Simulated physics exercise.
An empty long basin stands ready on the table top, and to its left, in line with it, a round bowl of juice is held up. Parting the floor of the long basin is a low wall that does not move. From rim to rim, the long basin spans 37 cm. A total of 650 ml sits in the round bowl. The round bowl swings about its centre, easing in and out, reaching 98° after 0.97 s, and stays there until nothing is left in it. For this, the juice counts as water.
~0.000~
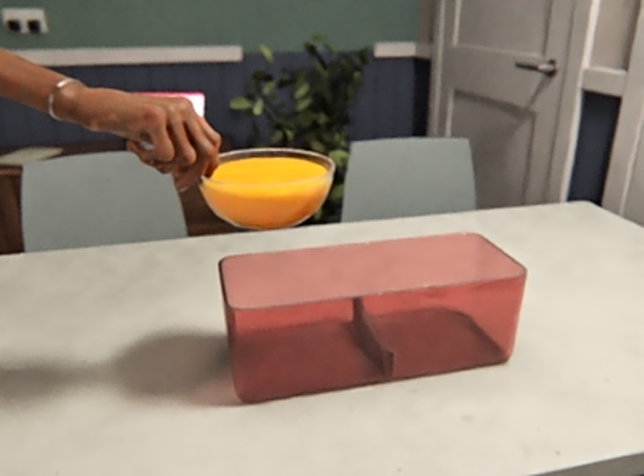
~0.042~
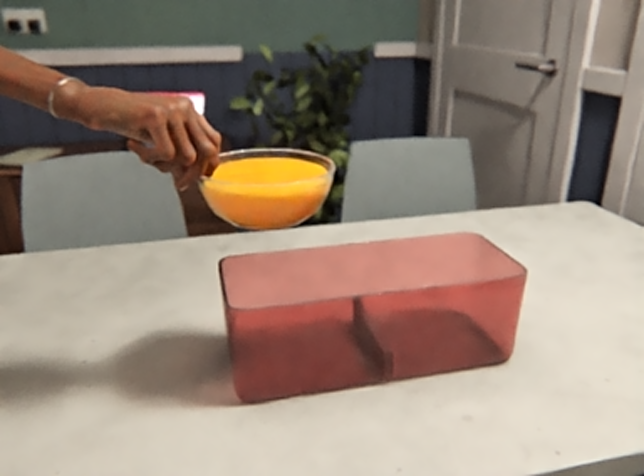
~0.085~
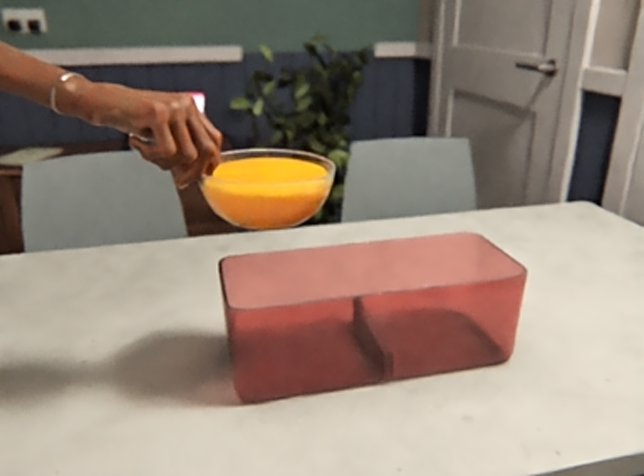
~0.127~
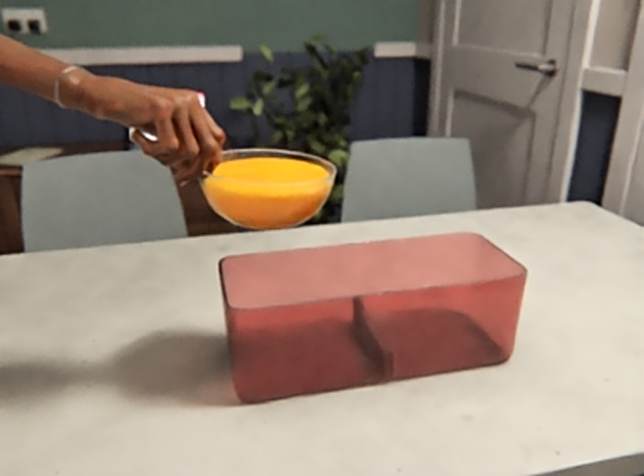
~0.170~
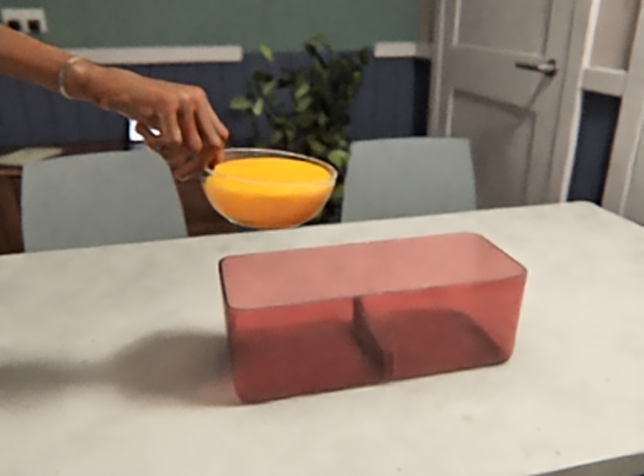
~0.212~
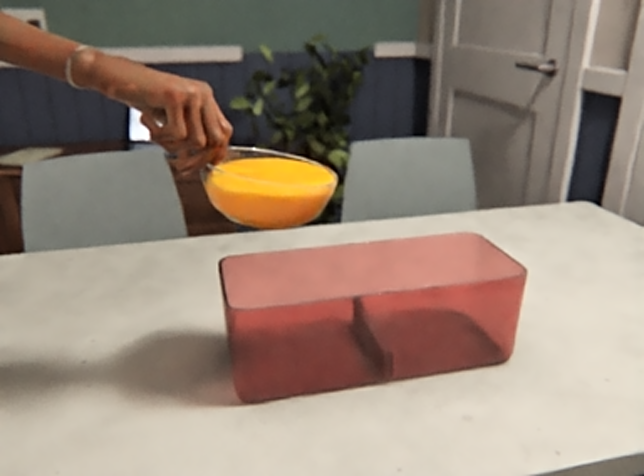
In a room with a green and dark blue wall, a leafy plant and a pale door, a still camera looks slightly down on a light table. A hand with a bracelet, reaching in from the left, holds a clear round bowl of orange juice above an empty, translucent red basin with a low dividing wall. The bowl starts level, then slowly tilts slightly rightward.
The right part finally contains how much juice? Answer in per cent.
About 58 in every hundred parts.
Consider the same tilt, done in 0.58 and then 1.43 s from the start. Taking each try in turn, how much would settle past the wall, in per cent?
Respectively about 45 and 65 percent.
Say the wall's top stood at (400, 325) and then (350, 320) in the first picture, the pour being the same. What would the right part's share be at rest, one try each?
The first gives near 15 per cent and the second near 80 per cent.
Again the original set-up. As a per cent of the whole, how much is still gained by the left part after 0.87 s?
I'd say near 4 percent.
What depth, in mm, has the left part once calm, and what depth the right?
I'd say close to 10 mm on the left, close to 16 mm on the right.
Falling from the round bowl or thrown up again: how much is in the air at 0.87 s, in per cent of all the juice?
About 3 per cent.
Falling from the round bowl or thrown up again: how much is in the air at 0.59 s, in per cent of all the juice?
36 %.
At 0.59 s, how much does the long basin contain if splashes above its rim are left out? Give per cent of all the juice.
Near 28 in a hundred.
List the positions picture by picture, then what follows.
It leans 0°; its right rim is at (331, 163); the juice meets the walls at (199, 177) and (327, 168); the long basin's rim runs from (223, 283) to (502, 252); the wall's top is at (371, 325), in the first picture.
It leans 0°; its right rim is at (331, 163); the juice meets the walls at (200, 177) and (327, 168), in the second picture.
It leans 2°; its right rim is at (332, 165); the juice meets the walls at (200, 176) and (327, 169), in the third picture.
It leans 4°; its right rim is at (333, 167); the juice meets the walls at (201, 175) and (328, 170), in the fourth picture.
It leans 7°; its right rim is at (333, 171); the juice meets the walls at (202, 175) and (329, 171), in the fifth picture.
It leans 11°; its right rim is at (334, 175); the juice meets the walls at (205, 174) and (331, 171), in the sixth picture.
Then, 0.59 s in, the tilt is 65° and 36 per cent is still to pour, 6 is left of the wall and 21 right of it.
Then, 0.87 s in, the tilt is 95° and 2 per cent is still to pour, 38 is left of the wall and 57 right of it.
Then, 1.16 s in, the tilt is 98° and 0 per cent is still to pour, 42 is left of the wall and 58 right of it.
Then, 1.47 s in, the tilt is 98° and 0 per cent is still to pour, 42 is left of the wall and 58 right of it.
Finally, 42 per cent lies left of the wall, 58 right of it and 0 outside.
